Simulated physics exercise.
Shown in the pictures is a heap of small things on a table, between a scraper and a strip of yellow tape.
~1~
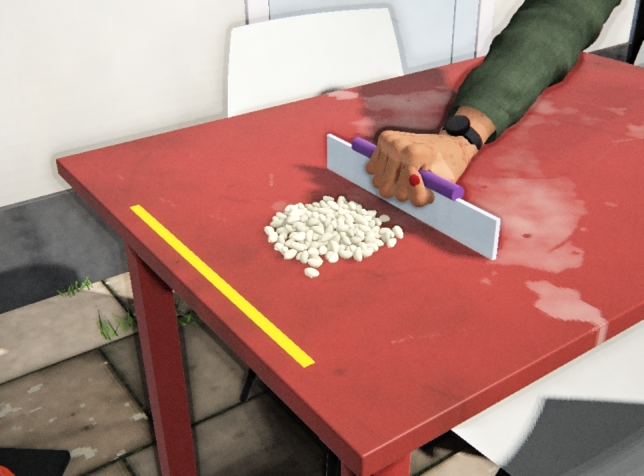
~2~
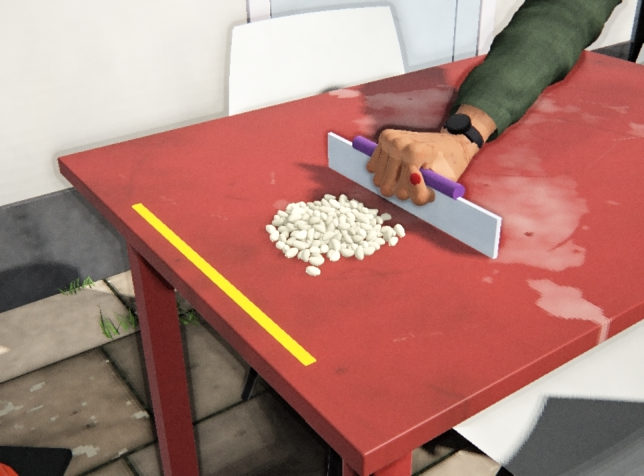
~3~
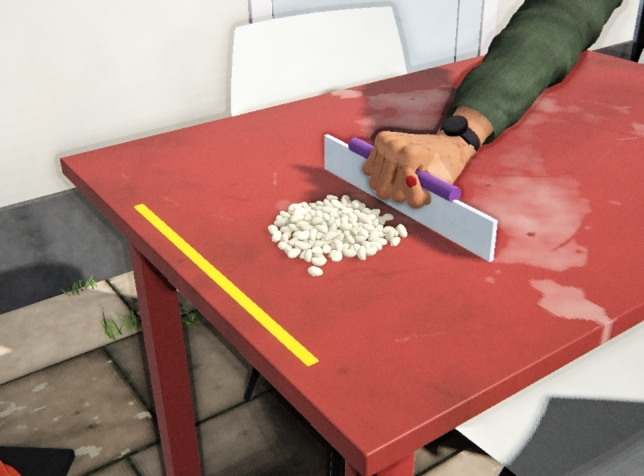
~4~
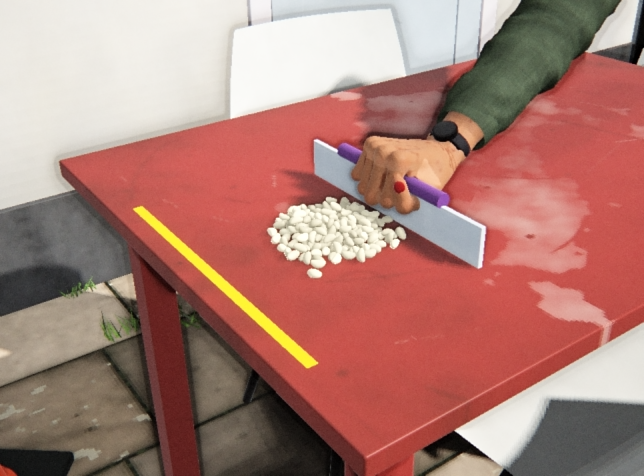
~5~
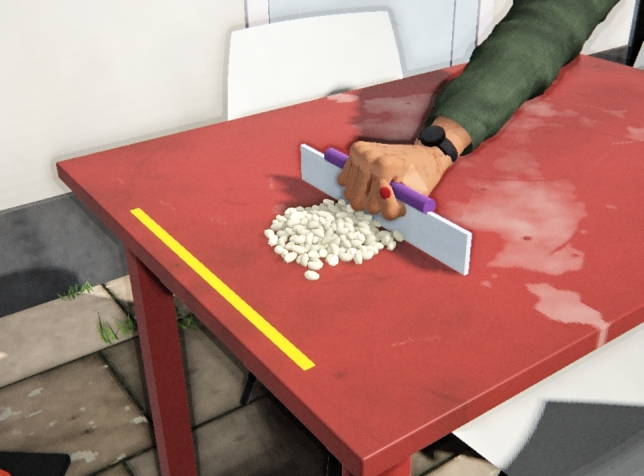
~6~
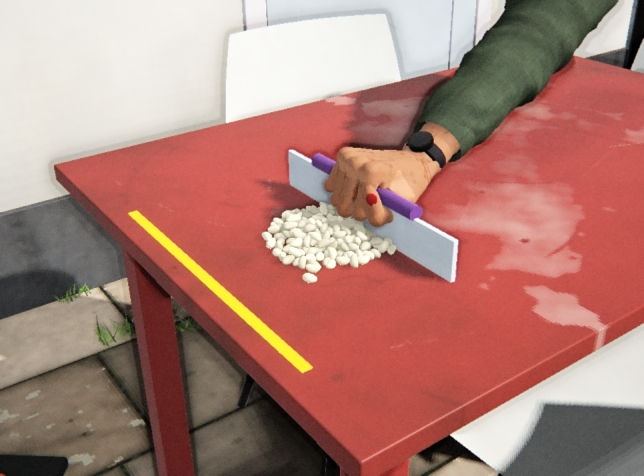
A hand in a green sleeve held a scraper still on a red table, then slid it left into a heap of white beans, nudging some of them slightly, with yellow tape lying beyond.
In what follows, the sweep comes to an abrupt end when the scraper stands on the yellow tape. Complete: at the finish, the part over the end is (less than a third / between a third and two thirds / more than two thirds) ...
At the finish, the part over the end is more than two thirds.
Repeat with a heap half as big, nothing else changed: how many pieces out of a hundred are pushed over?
Near 70 per cent of the pieces.
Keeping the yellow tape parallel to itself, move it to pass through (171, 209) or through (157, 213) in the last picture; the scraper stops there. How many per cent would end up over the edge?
Roughly 20 per cent the first time and 50 per cent the second.
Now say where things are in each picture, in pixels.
Scraper at (483, 232), at rest; yellow tape at (141, 212), about two fingers from the edge; edge at (185, 286); the heap at (332, 230), white beans, in the first frame.
Scraper at (484, 230), at rest, in the second frame.
Scraper at (480, 233); the heap at (335, 229), in the third frame.
Scraper at (469, 239), in the fourth frame.
Scraper at (455, 246); the heap at (331, 233), a stray few pushed along, in the fifth frame.
Scraper at (441, 253); yellow tape at (139, 218); edge at (183, 291); the heap at (327, 237), about a quarter pushed along, in the sixth frame.
Soon after the last picture, scraper still moving, near (284, 215); heap all on the table, its front near (212, 278).
A little later, scraper stopped at the yellow tape; heap about two thirds over the edge.
Later still, scraper stopped at the yellow tape; heap most over the edge.
At rest, scraper stopped at the yellow tape; heap most over the edge.
